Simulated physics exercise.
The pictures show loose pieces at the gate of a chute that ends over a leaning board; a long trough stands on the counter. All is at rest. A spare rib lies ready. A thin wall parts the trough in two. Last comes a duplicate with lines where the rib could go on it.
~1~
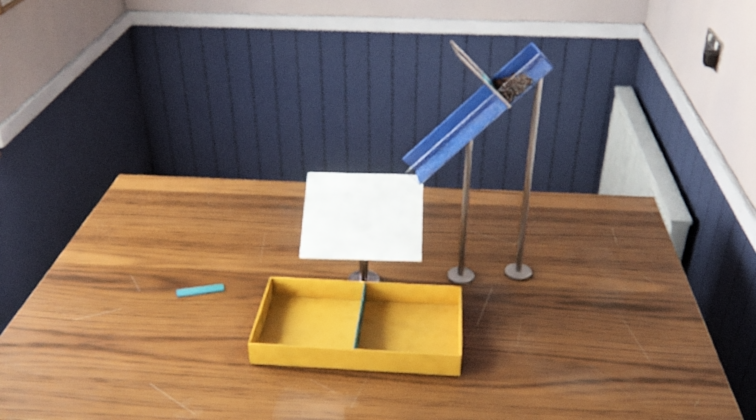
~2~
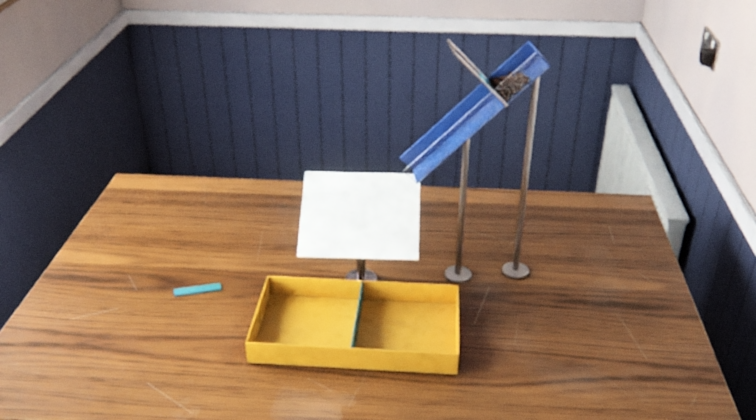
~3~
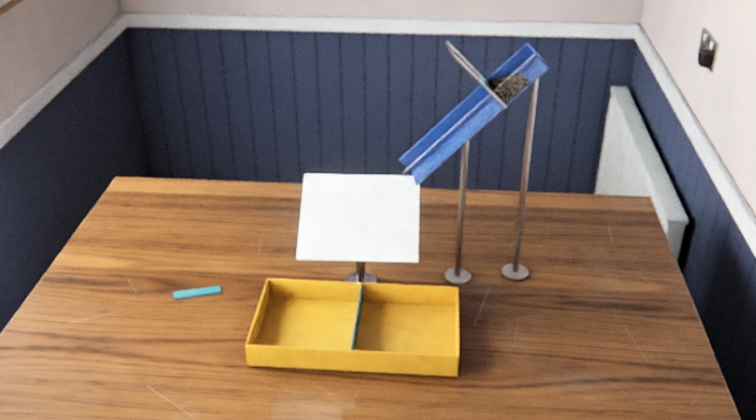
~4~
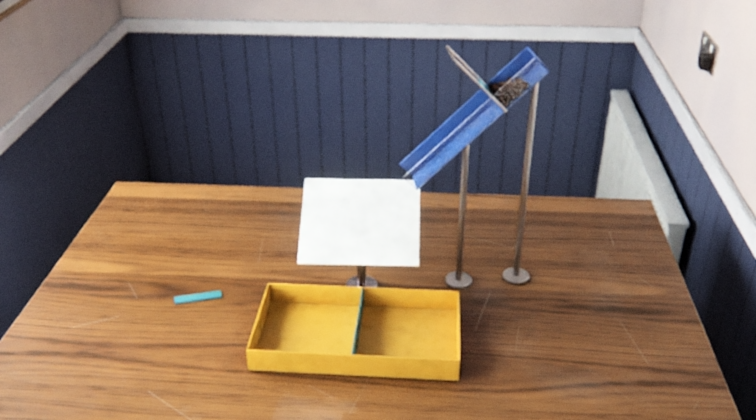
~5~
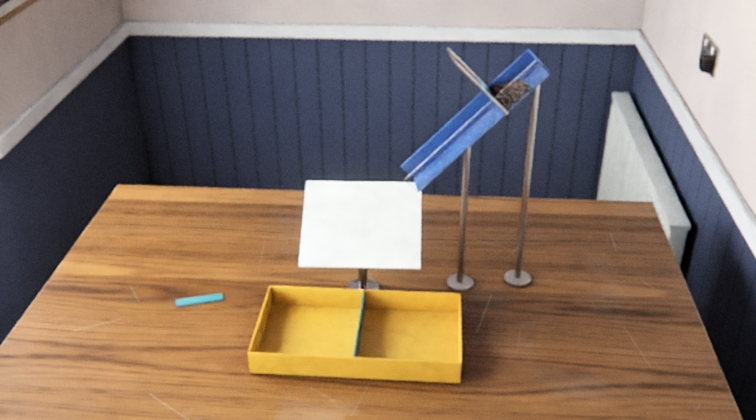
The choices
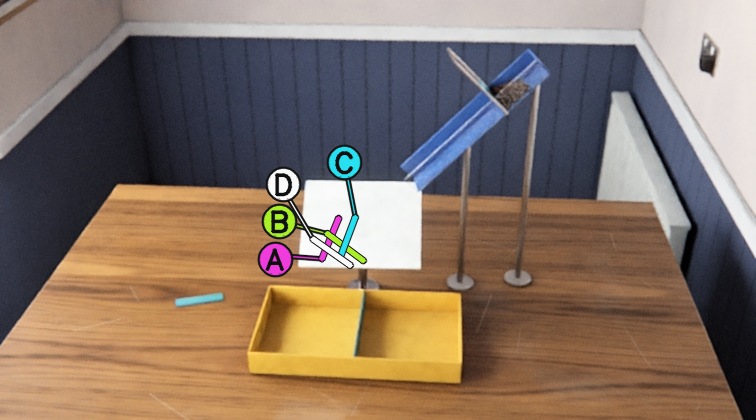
At the start, small dark pieces rest behind a shut gate in a sloping blue chute, above a tilted white board and a yellow trough split by a thin wall. Throughout, nothing on the wooden surface moves, and only the view shifts very slightly, with the gate still shut at the close.
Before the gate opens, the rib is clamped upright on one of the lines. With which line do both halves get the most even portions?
Line D does it best.
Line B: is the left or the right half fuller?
Right.
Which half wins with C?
The left half.
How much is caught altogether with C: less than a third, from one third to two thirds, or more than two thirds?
It is more than two thirds.
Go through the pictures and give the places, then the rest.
In the first frame, load behind the gate (512, 84), allspice berries; lip of the chute (418, 178), sloping fairly steeply.
In the second frame, middle of the board (360, 214), tilted fairly steeply; middle of its low edge (358, 258); of its high edge (362, 173).
In the third frame, front corners of the trough (246, 345) and (458, 356); front end of its middle wall (351, 351); gate still shut (485, 83).
In the fourth frame, middle of the load (508, 88); lip (415, 183).
In the fifth frame, middle of the load (510, 90); lip (416, 185).
On the marked copy, line A from (338, 218) to (321, 258); line B from (327, 233) to (363, 260); line C from (355, 217) to (339, 257); line D from (313, 239) to (350, 265).
With A, of what is caught, the larger part in the left half, about a tenth in the right.
With B, of what is caught, roughly a quarter in the left half, the larger part in the right.
With C, of what is caught, the larger part in the left half, about a tenth in the right.
With D, of what is caught, roughly half in the left half, roughly half in the right.
